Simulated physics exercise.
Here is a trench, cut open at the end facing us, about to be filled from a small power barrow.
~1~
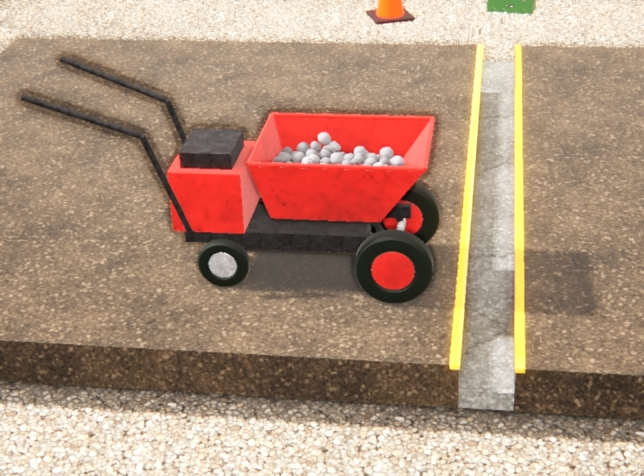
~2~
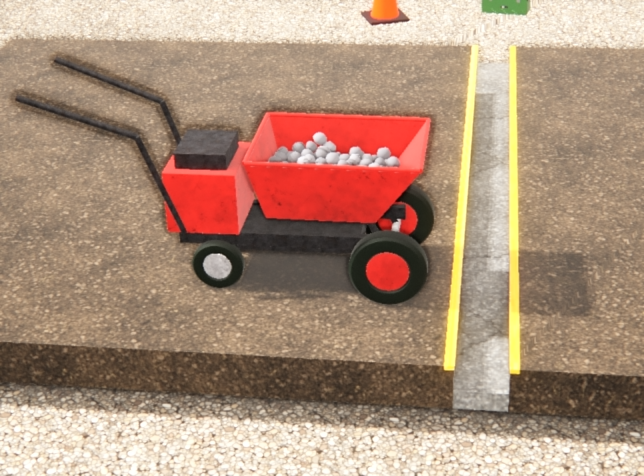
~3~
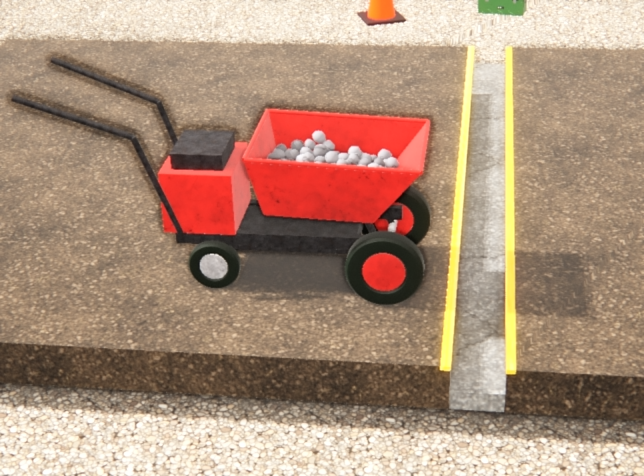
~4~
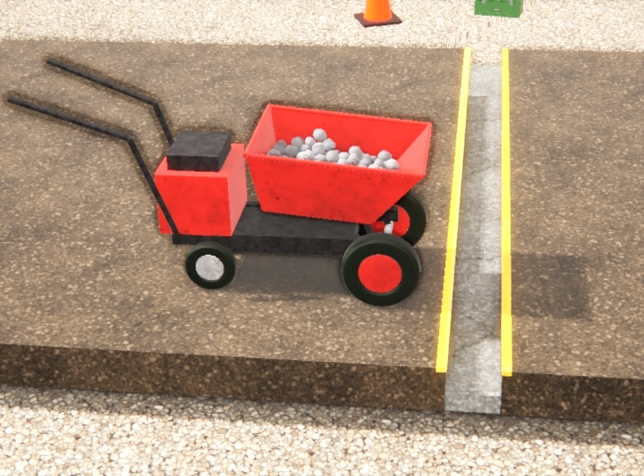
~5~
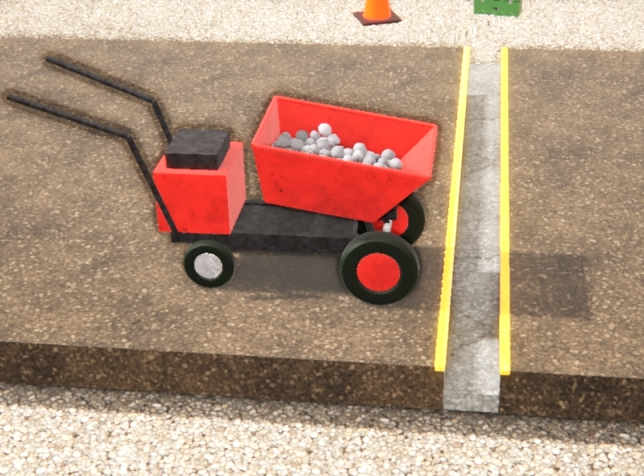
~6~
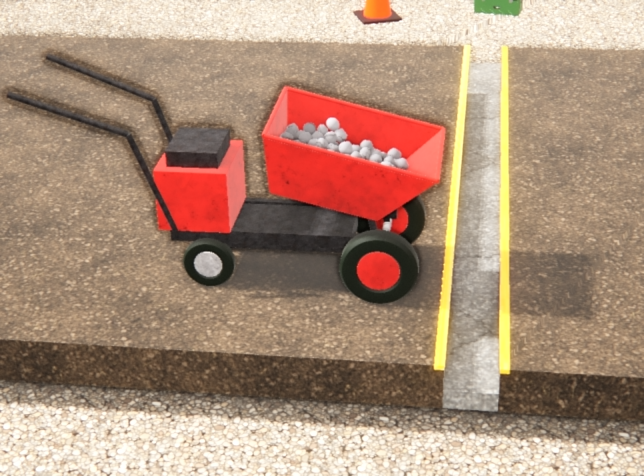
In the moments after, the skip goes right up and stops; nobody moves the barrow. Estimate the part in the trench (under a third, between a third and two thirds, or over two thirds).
Between the edges lies under a third of the load.
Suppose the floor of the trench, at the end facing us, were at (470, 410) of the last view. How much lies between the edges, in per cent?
Roughly 10 in a hundred.
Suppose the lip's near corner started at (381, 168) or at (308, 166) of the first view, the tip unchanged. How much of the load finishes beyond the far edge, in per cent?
First some 30, then 0 per cent.
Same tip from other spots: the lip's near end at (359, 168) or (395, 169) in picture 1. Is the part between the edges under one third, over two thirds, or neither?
One: Above two thirds. Two: The middle third.
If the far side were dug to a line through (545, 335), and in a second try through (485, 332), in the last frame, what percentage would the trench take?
The first gives 70 %, the second 0 %.
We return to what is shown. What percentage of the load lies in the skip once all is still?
About 0 per cent.
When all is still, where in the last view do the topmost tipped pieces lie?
Near (547, 268).
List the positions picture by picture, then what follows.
In the first picture, lip of the skip at (424, 170), level; top of the load at (340, 171), round cobbles; first edge of the trench at (458, 329); far edge at (520, 332), the trench under half as wide as the skip, and about half as deep as wide.
In the second picture, lip of the skip at (420, 171), level; top of the load at (335, 172).
In the third picture, lip of the skip at (420, 173), tipped barely; top of the load at (318, 168).
In the fourth picture, lip of the skip at (422, 176), tipped barely; top of the load at (306, 164).
In the fifth picture, lip of the skip at (428, 178), tipped a little; top of the load at (300, 161).
In the sixth picture, lip of the skip at (437, 181), tipped a little; top of the load at (307, 154); first edge of the trench at (443, 329); far edge at (505, 333).
Soon after the last picture, skip tipped steeply; all in the skip.
A little later, skip tipped steeply; most in the skip; a small part beyond it; a small part falling.
Later still, skip tipped right over; a small part in the skip; a stray few in or heaped over the trench; most beyond it.
By the end, skip tipped right over; a small part in or heaped over the trench; nearly all beyond it.
